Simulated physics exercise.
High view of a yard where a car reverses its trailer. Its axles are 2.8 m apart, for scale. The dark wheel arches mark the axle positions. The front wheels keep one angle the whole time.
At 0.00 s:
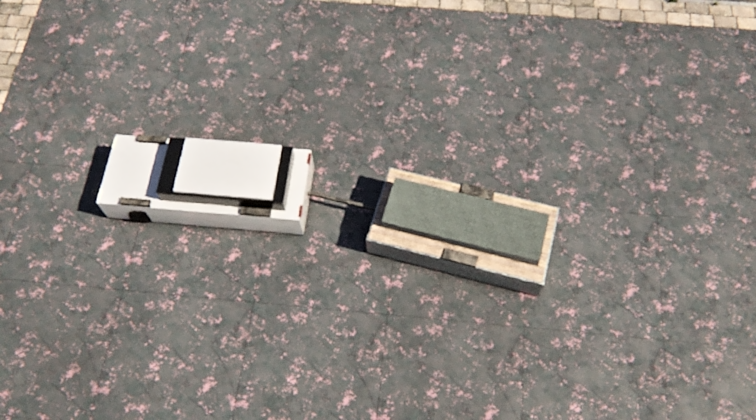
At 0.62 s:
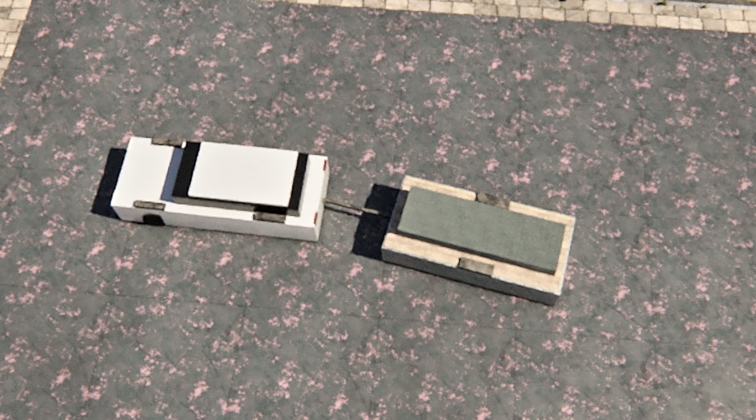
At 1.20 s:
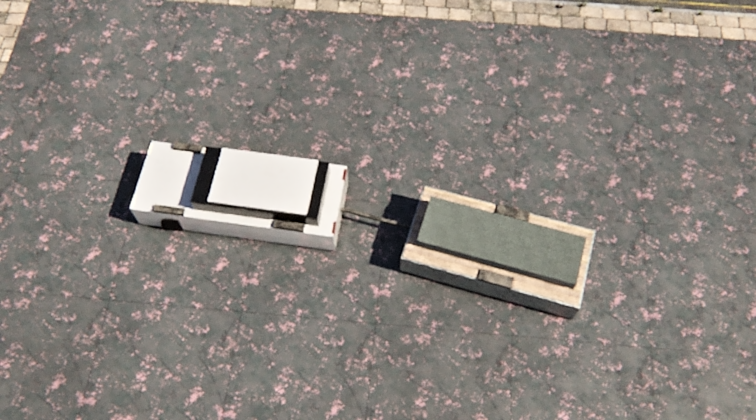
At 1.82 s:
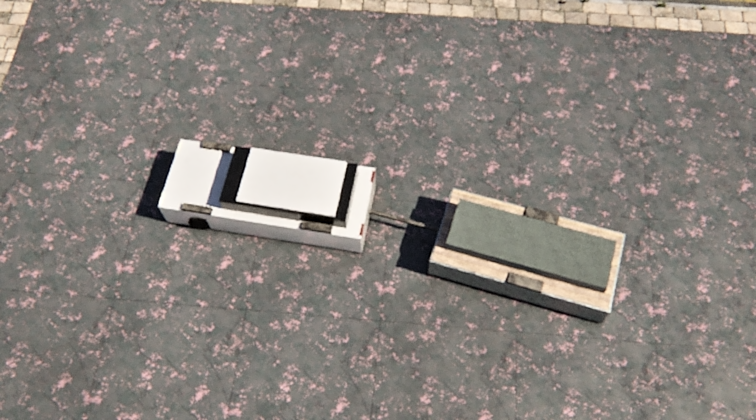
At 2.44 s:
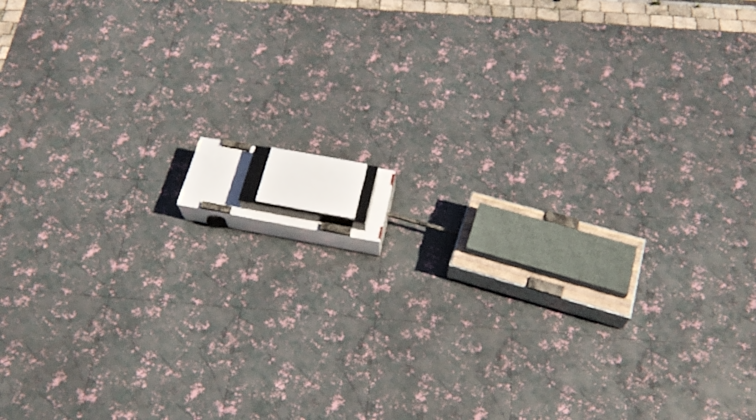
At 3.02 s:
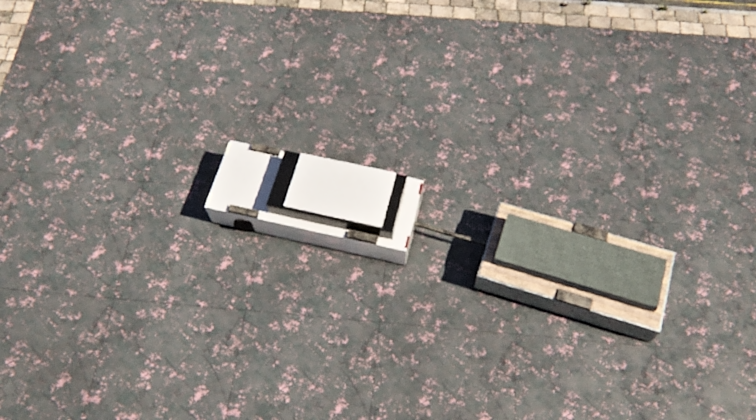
In a paved yard seen from above, a white car slowly backed up toward the right, pushing a trailer with a grey-green top ahead of it, while the pair drifted slightly down the view.
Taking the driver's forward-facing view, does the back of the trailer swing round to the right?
It folds toward the right.
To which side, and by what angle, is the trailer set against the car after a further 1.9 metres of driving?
0° to the right.
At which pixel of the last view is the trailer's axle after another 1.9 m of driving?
Estimated position: Close to (672, 291).
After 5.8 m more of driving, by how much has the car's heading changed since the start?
It has turned about 26°.
By 5.2 s, the tail is 2° to the car's right, the car has turned 14° and the trailer's axle is at (672, 291) of the last picture.
By 7.3 s, the tail is 13° to the car's right, the car has turned 20° and the trailer's axle is out of the picture.
By 9.4 s, the tail is 31° to the car's right, the car has turned 26° and the trailer's axle is out of the picture.
By 11.6 s, the tail is 60° to the car's right, the car has turned 32° and the trailer's axle is out of the picture; it has jack-knifed.
